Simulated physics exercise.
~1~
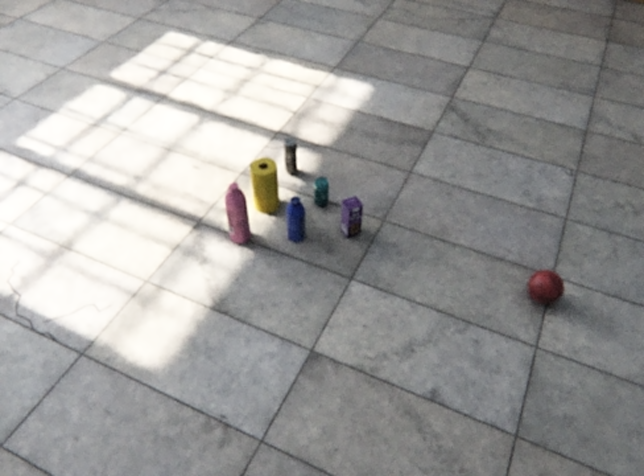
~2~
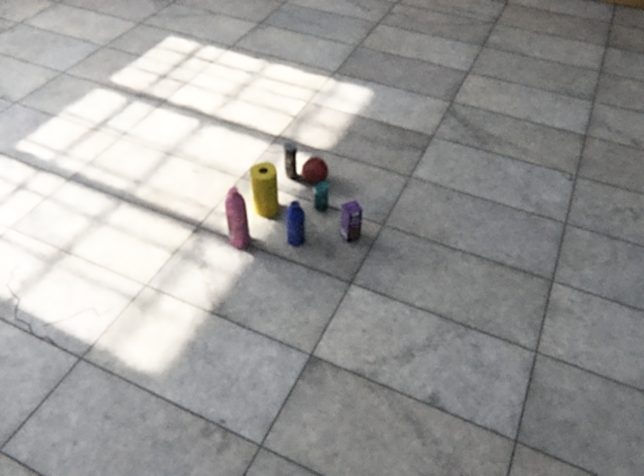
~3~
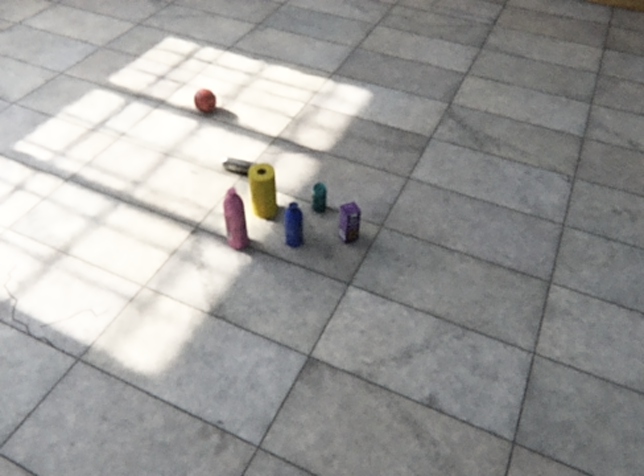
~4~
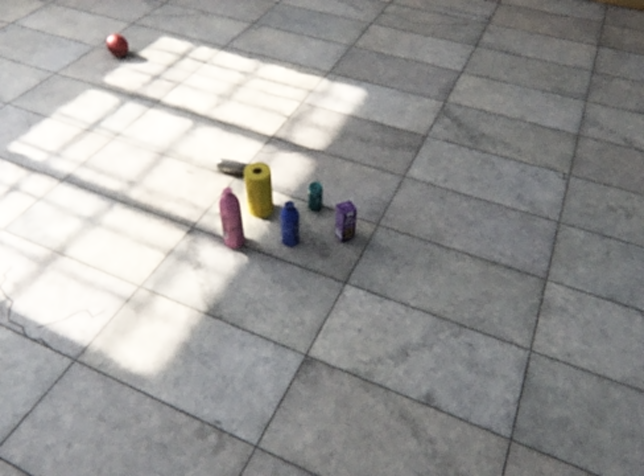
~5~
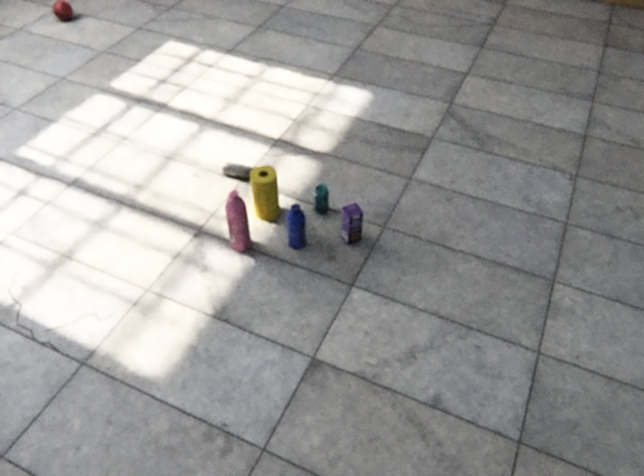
A red ball rolls left, knocks over the grey can, and continues toward the corner.
